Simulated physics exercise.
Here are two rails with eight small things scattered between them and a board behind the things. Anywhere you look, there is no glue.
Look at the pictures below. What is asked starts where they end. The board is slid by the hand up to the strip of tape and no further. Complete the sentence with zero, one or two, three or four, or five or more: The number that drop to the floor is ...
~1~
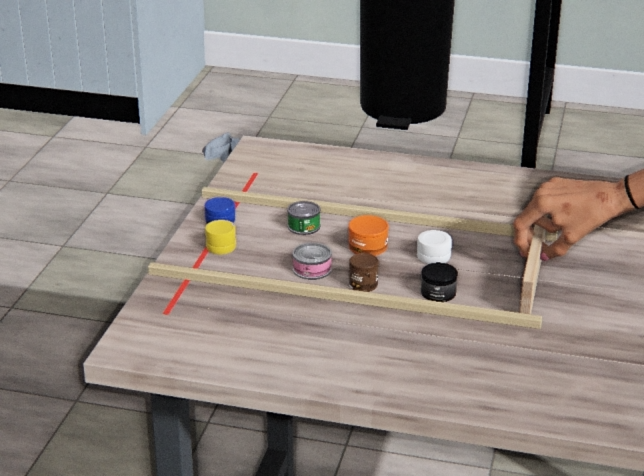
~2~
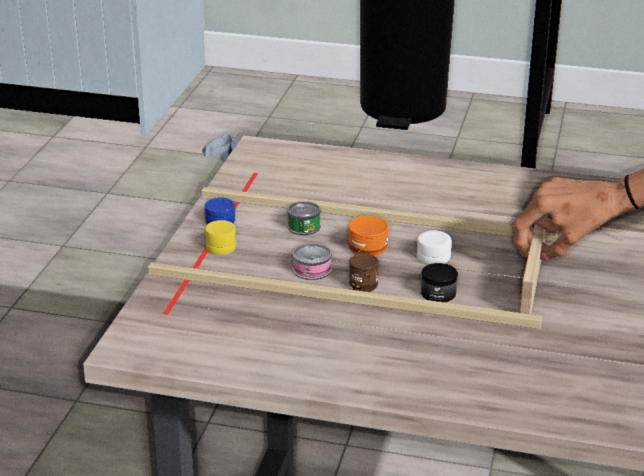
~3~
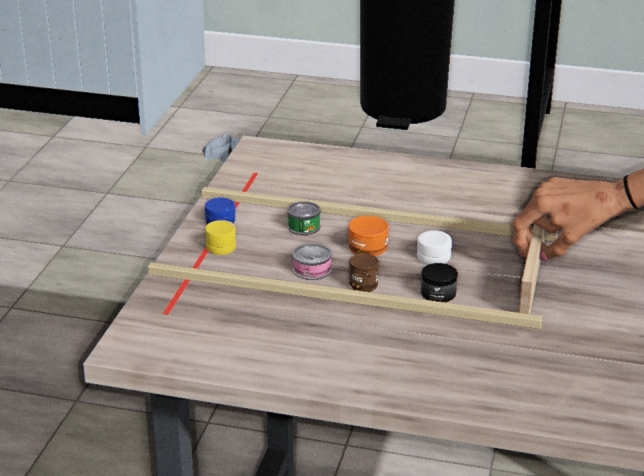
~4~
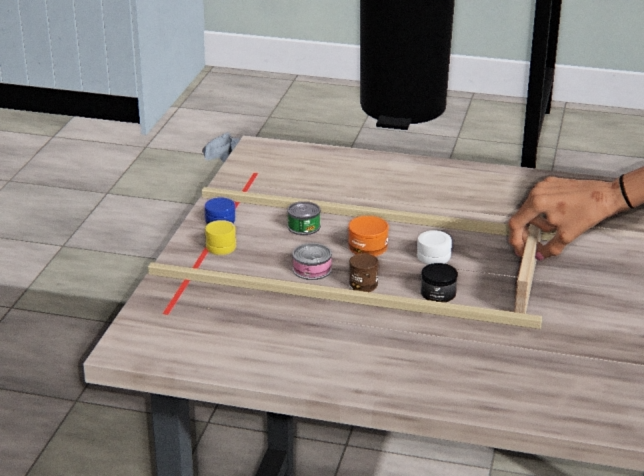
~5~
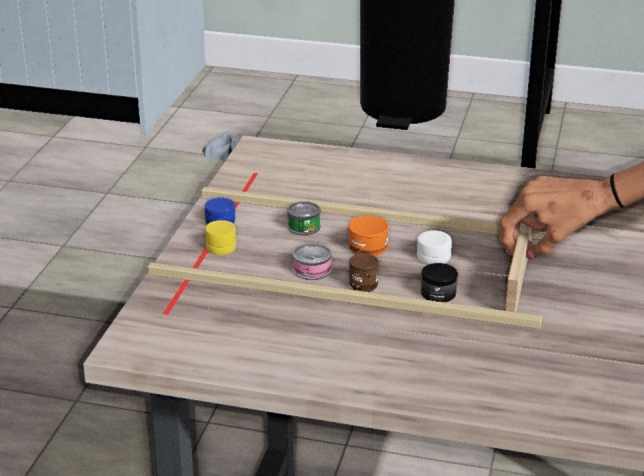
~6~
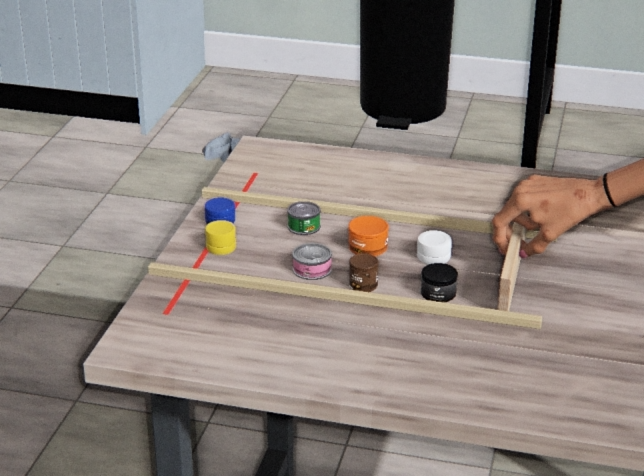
The number that drop to the floor is three or four.
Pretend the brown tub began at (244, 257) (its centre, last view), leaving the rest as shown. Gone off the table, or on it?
I reckon it falls away.
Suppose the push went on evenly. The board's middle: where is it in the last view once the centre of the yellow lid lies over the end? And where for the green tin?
Approx. (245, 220) / approx. (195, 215) for the other.
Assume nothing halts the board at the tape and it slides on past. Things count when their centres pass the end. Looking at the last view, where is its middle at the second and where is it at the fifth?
The middle is near (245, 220) first and near (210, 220) after.
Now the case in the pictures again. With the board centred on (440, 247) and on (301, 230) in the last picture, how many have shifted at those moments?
Moved so far: 2, then 6.
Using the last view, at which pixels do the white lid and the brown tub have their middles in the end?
In the last picture, roughly (206, 218) and (157, 252).
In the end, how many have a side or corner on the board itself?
Number in contact with it: 3.
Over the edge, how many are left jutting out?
The total here is 2.
Soon after, none off yet; blue lid at rest near (220, 212); yellow lid at rest near (221, 238); green tin at rest near (304, 218).
At rest, the number that fall off is three or four; fallen, orange tub, yellow lid and blue lid.
